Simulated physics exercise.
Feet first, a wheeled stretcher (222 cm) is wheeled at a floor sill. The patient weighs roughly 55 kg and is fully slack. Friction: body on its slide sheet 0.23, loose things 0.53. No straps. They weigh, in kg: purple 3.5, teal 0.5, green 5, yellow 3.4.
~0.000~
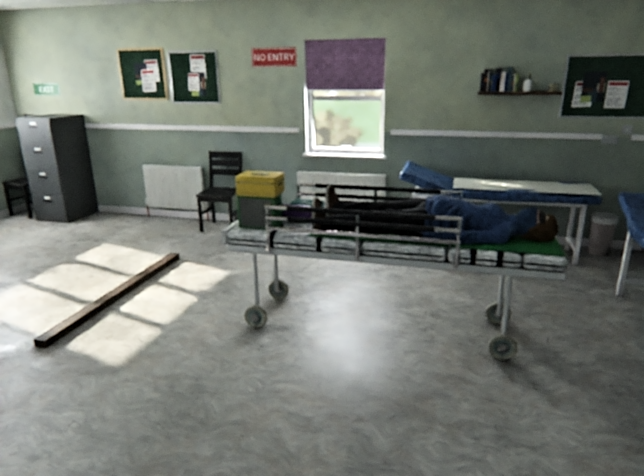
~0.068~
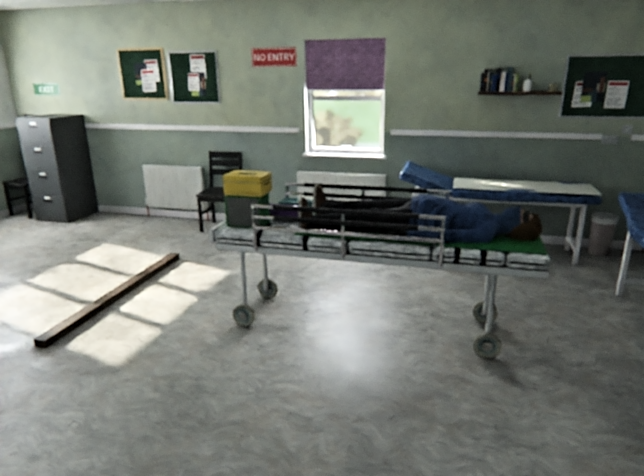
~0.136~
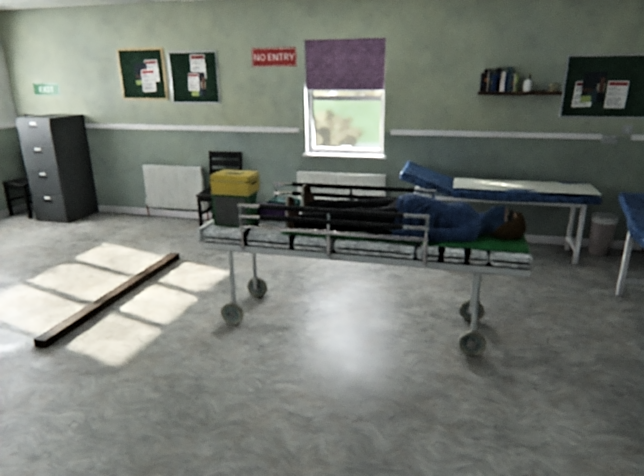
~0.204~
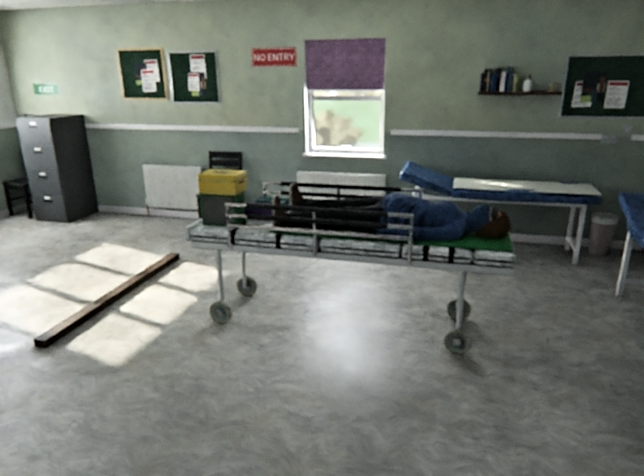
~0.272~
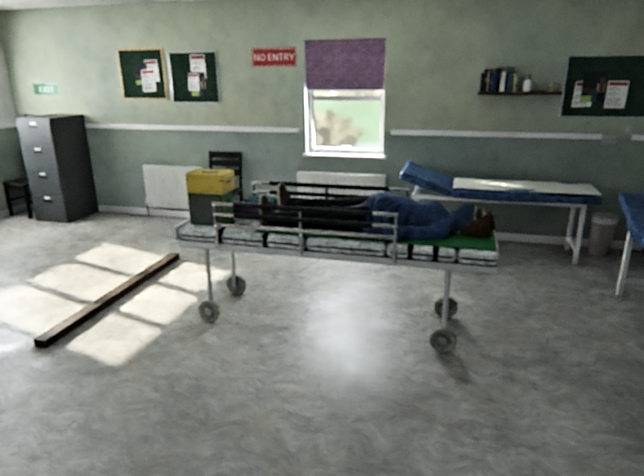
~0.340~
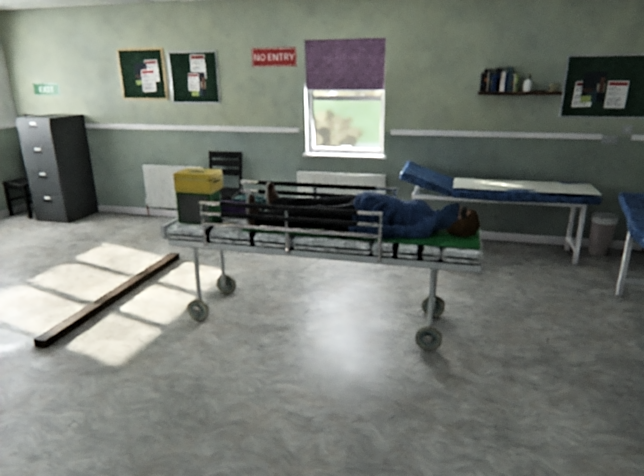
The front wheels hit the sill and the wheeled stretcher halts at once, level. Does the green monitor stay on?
The green monitor slides off.
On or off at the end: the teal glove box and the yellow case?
Teal glove box stays on, yellow case drops off.
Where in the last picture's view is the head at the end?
Near (291, 211).
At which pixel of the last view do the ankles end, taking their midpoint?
Around (130, 203).
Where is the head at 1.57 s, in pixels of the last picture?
Around (291, 211).
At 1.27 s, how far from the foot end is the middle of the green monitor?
Some 5 cm short of it.
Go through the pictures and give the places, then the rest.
Green monitor (260, 210); 0 cm covered, 124 to go, in the first frame.
Green monitor (248, 209); 10 cm covered, 114 to go, in the second frame.
Green monitor (235, 208); 19 cm covered, 105 to go, in the third frame.
Green monitor (223, 208); 29 cm covered, 95 to go, in the fourth frame.
Green monitor (211, 207), teal glove box (261, 205); 39 cm covered, 85 to go, in the fifth frame.
Green monitor (199, 206); 48 cm covered, 76 to go, in the sixth frame.
Contact comes at 0.87 s.
After 1.02 s the green monitor is 9 cm short of the foot end, tilted 0°, near (96, 199) in the last picture's view; the teal glove box 32 cm short of the foot end, tilted 0°.
After 1.27 s the green monitor is 3 cm short of the foot end, tilted 15°, near (90, 197) in the last picture's view; the teal glove box 13 cm short of the foot end, tilted 0°.
After 1.57 s the green monitor is 2 cm past the foot end, tilted 35°, near (84, 196) in the last picture's view.
At rest, 2.4 s, purple gas bottle stays on; teal glove box stays on; green monitor drops off; yellow case drops off; left ankle stops short of the foot end.
